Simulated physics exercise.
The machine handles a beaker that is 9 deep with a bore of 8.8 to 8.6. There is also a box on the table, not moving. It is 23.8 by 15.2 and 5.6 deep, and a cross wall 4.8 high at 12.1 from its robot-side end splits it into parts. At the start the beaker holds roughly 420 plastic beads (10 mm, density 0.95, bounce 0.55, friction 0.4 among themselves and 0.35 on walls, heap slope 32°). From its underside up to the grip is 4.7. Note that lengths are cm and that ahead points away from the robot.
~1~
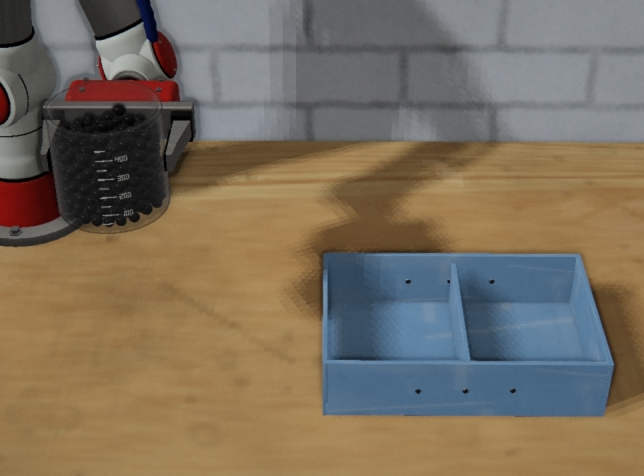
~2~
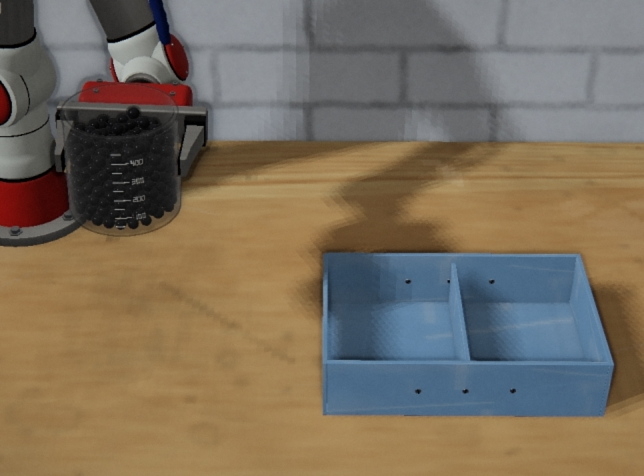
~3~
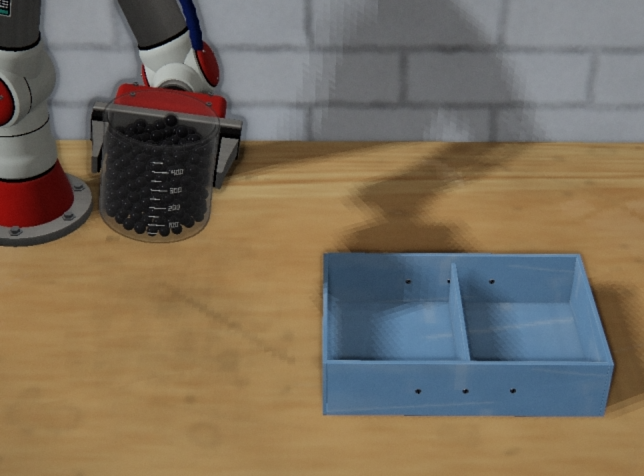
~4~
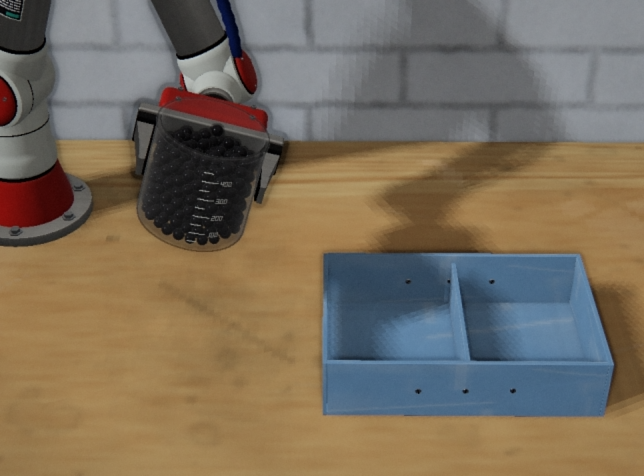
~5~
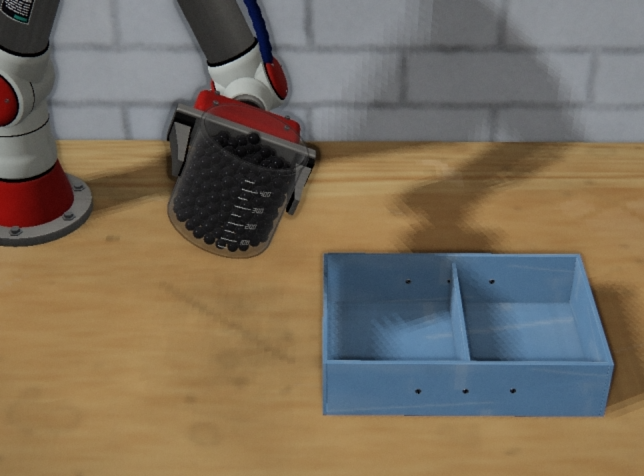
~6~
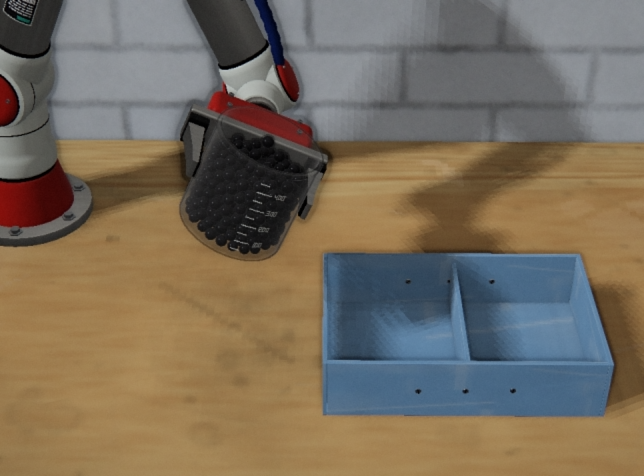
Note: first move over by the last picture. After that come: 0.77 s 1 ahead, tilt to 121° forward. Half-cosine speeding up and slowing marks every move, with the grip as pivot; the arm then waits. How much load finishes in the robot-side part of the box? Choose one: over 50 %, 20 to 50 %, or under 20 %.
Over 50 %.
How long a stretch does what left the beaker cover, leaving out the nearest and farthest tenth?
Length: Close to 14 cm.
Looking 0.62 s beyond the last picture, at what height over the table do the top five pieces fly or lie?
They're roughly 22 centimetres up.
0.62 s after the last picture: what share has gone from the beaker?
My estimate is roughly 10 % gone.
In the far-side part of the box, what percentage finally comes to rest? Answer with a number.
Some 0 per cent.
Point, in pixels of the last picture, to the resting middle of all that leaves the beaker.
Estimated centre at around (385, 347).
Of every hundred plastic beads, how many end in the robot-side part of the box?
Around 85 percent.
Then, 0.31 s later, tilted 58° forward, highest piece 23 above the table; 419 in the beaker.
Then, 0.62 s later, tilted 112° forward, highest piece 22 above the table; 370 in the beaker, 37 in the robot-side part, 12 in flight or on a rim.
Then, 0.97 s later, tilted 121° forward, highest piece 16 above the table; 307 in the robot-side part, 54 in the beaker, 40 on the table or floor, 18 in flight or on a rim.
Then, 2.02 s later, tilted 121° forward, highest piece 3 above the table; 363 in the robot-side part, 56 on the table or floor.
At rest, 363 in the robot-side part, 56 on the table or floor. That is 87 % in the robot-side part of the box.
